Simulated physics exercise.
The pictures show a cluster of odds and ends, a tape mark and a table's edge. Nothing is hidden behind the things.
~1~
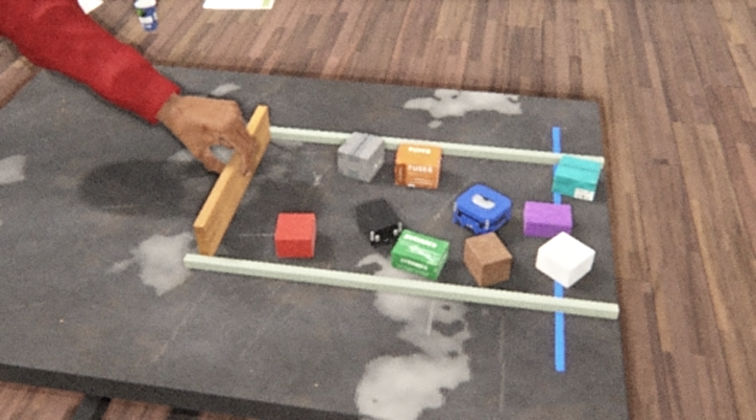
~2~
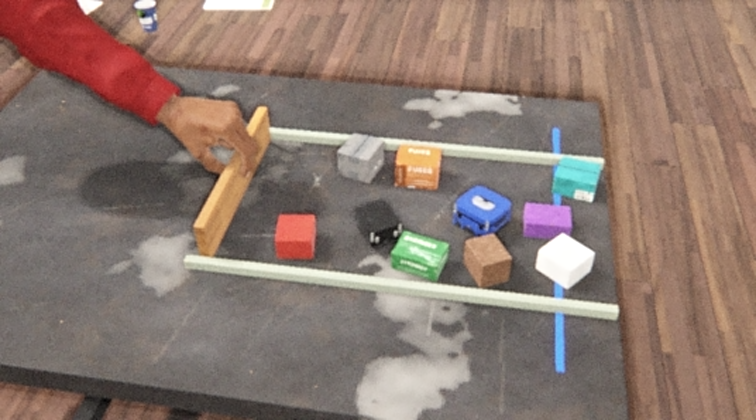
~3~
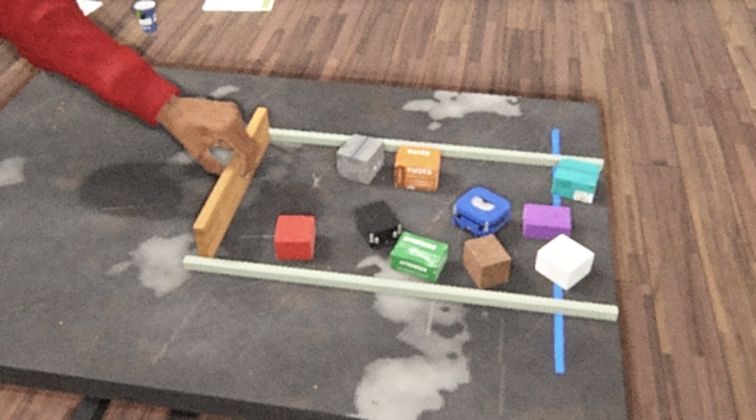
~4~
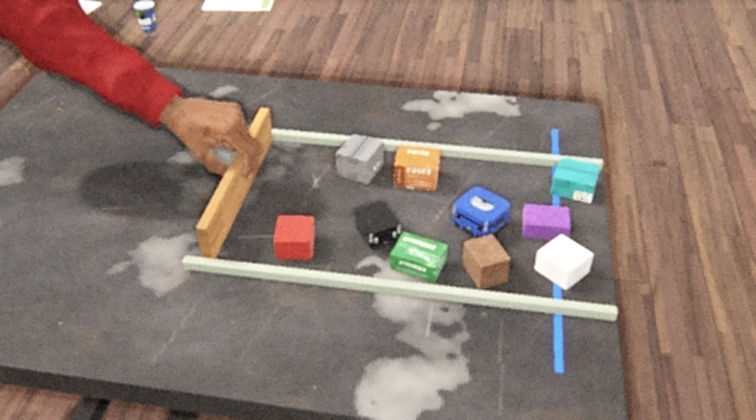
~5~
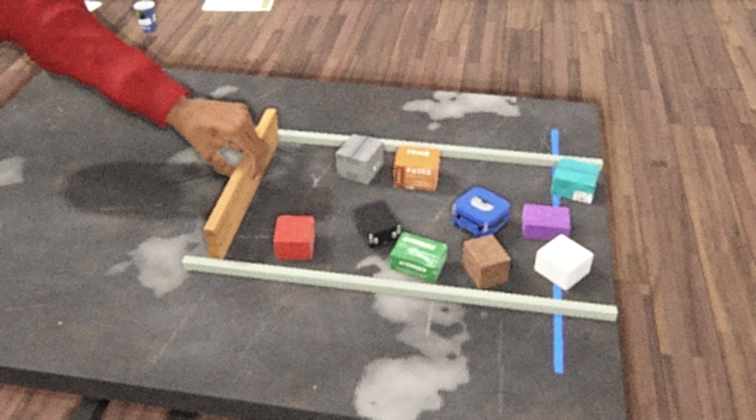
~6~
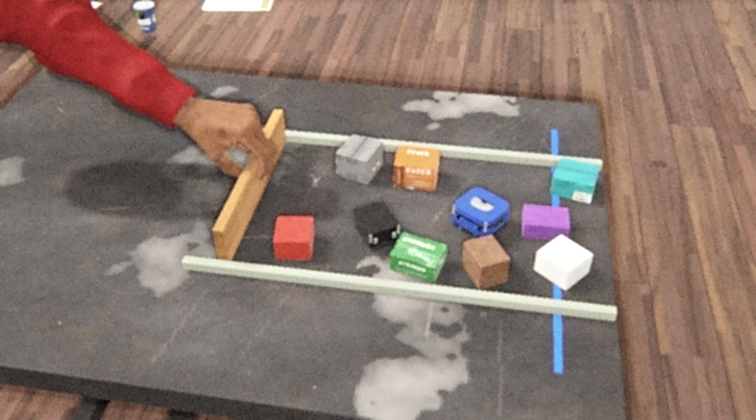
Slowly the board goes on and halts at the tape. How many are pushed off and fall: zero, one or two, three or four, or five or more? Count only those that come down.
As it turns out, the number that fall off is five or more.
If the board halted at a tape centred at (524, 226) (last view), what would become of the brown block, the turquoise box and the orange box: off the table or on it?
The brown block is lost; the turquoise box is lost; the orange box remains up.
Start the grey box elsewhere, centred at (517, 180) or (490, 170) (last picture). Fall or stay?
In that order, it goes over; comes down.
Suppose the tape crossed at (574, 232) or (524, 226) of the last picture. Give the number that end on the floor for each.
Down on the floor: 7 and 4.
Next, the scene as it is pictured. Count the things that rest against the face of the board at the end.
That makes 3.
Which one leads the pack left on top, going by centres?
That is the blue case.
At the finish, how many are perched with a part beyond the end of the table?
Overhanging: 1.
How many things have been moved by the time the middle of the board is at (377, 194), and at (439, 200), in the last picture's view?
By then 5, and 9.
Early on, none off yet; turquoise box at rest near (575, 180); white block at rest near (563, 262); purple block at rest near (545, 223).
A while later, none off yet; turquoise box at rest near (575, 180); white block travelled about its own width near (600, 265); purple block travelled a little near (569, 223).
Finally, the number that fall off is five or more; lost, orange box, green box, brown block, purple block, white block and turquoise box.
